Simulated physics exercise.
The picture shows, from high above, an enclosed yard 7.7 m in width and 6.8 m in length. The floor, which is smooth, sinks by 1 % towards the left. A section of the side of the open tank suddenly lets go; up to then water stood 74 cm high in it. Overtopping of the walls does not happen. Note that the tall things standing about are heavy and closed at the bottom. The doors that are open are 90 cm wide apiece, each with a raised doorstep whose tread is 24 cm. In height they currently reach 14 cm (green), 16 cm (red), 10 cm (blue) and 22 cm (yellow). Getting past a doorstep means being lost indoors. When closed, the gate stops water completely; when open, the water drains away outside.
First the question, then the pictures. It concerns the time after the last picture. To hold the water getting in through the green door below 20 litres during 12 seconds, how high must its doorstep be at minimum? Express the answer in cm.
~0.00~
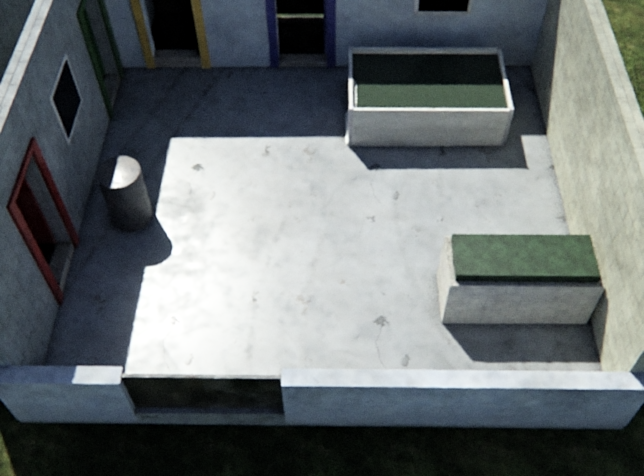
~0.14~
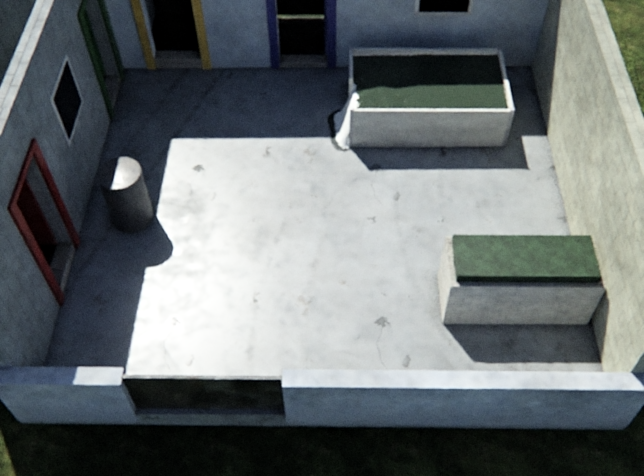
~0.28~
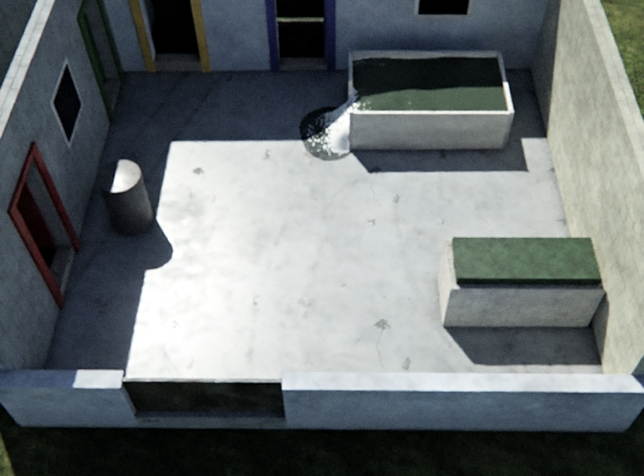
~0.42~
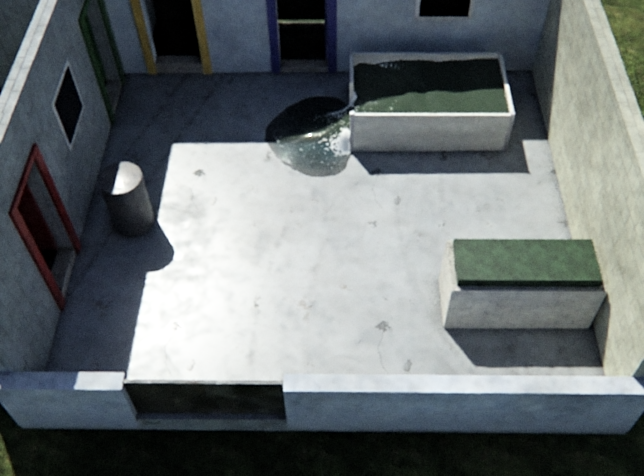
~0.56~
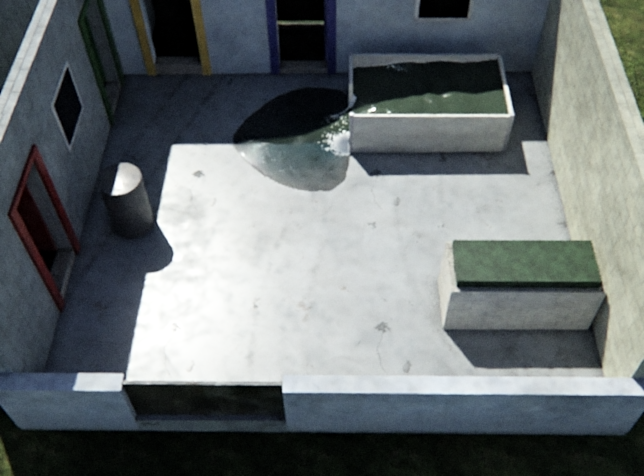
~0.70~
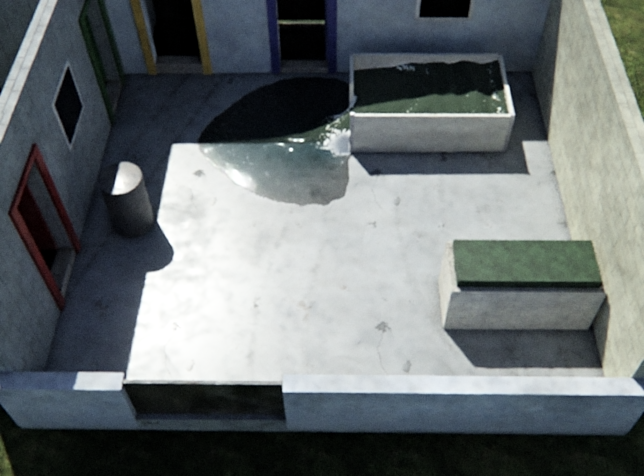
22 cm.
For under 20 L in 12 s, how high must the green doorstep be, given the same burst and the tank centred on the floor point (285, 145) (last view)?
In this case, 16 cm or so.
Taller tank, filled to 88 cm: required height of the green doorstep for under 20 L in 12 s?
I'd say close to 27 cm.
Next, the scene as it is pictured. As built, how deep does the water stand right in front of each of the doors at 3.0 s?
Depth (cm): Green 27 / red 4 / blue 2 / yellow 15.
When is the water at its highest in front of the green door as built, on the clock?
Around 2.8 s.
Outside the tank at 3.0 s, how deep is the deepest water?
28 cm.
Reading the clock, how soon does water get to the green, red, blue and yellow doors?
So green sees it at 1.4 s, red at 2.2 s, blue at 1.0 s and yellow at 1.4 s.
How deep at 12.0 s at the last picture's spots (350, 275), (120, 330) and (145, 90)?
Ordered as asked: 3, 10, 9 cm.
After 1.4 s water covers 30 % of the floor, deepest (40 cm) near (343, 137); it has not reached the green door.
After 3.0 s water covers 45 % of the floor, deepest (28 cm) near (120, 97); 27 cm at the green door, 42 litres in over its 14 cm doorstep.
After 12.0 s water covers 85 % of the floor, deepest (12 cm) near (90, 208); 10 cm at the green door, 97 litres in over its 14 cm doorstep.
At the green door as built, the water arrived by 1.5 s and peaked near 29 cm at 2.8 s.
With a doorstep of 18 cm, 45 litres would have come in within the 12 s; with 24 cm, 10 litres. So under 20 litres takes about 22 cm.
